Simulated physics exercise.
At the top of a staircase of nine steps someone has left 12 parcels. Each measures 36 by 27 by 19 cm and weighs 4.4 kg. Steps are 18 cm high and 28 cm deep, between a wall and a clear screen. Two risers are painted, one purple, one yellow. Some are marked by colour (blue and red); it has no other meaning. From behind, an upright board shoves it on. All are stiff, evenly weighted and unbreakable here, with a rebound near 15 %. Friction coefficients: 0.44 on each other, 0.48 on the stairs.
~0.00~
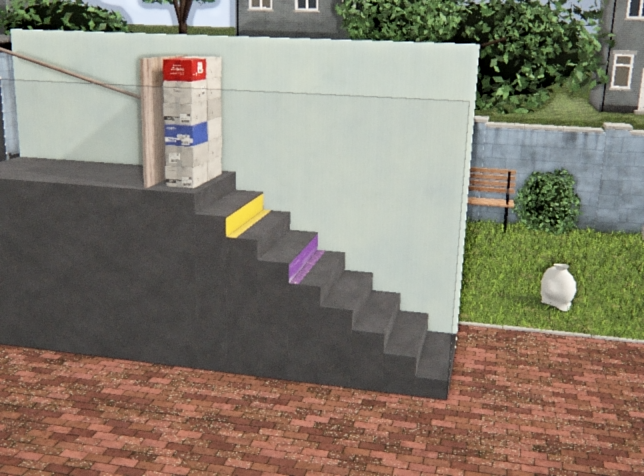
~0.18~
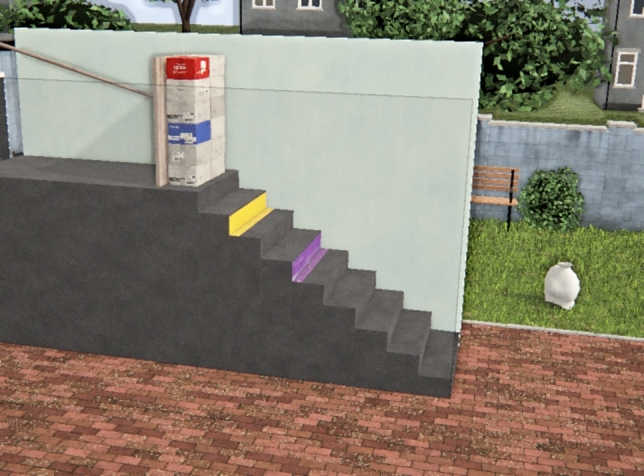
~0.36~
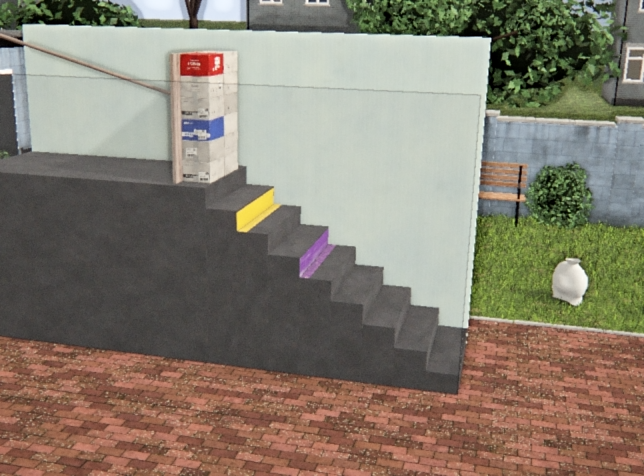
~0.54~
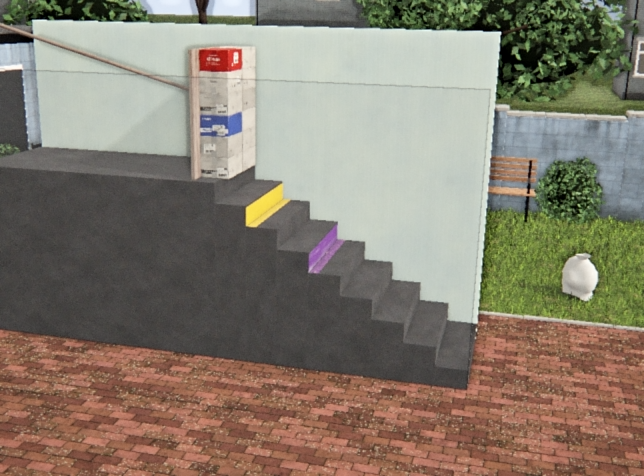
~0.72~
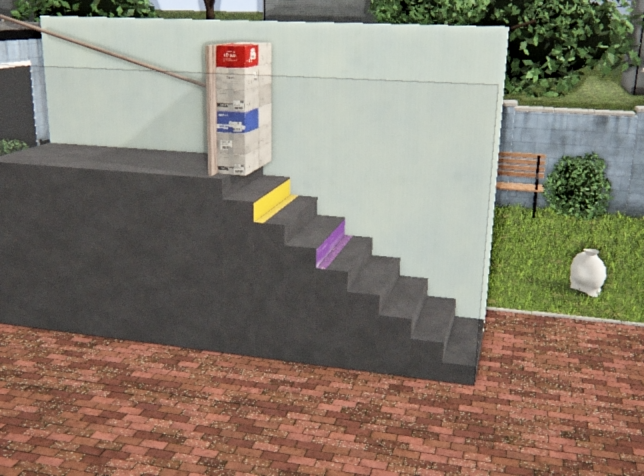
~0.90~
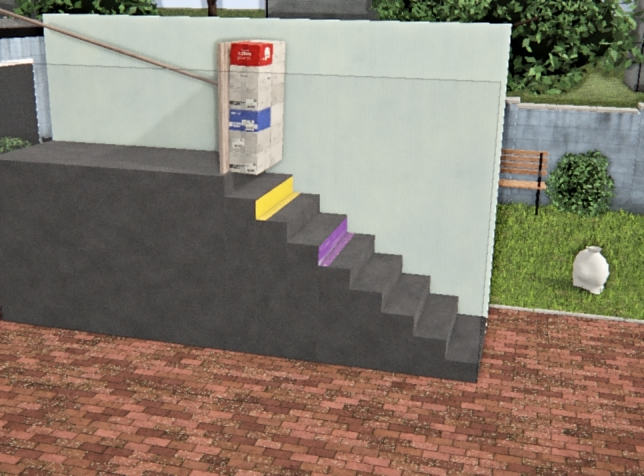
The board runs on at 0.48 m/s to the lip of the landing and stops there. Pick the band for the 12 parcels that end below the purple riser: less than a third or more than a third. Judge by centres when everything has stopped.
The part is over a third.
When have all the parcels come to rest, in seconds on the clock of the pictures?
Near 3.0 s.
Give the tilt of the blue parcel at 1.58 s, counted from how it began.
About 90°.
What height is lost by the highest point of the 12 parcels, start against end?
About 110 cm.
After 1.06 s, none of the 12 parcels below the purple riser, 12 disturbed; blue parcel 12° from how it stood; red parcel 12° from how it stood.
After 1.28 s, none of the 12 parcels below the purple riser, 12 disturbed; blue parcel 35° from how it stood, 19 cm lower; red parcel 35° from how it stood, 27 cm lower.
After 1.58 s, 6 of the 12 parcels below the purple riser; blue parcel on its side; red parcel on its side.
After 2.12 s, 6 of the 12 parcels below the purple riser; red parcel on its side; blue parcel on its side.
In the end (3.4 s), 6 of the 12 parcels below the purple riser; red parcel upside down; blue parcel on its side. That is 50 per cent. From the last view, middles, red parcel near (587, 368), blue parcel near (322, 219).
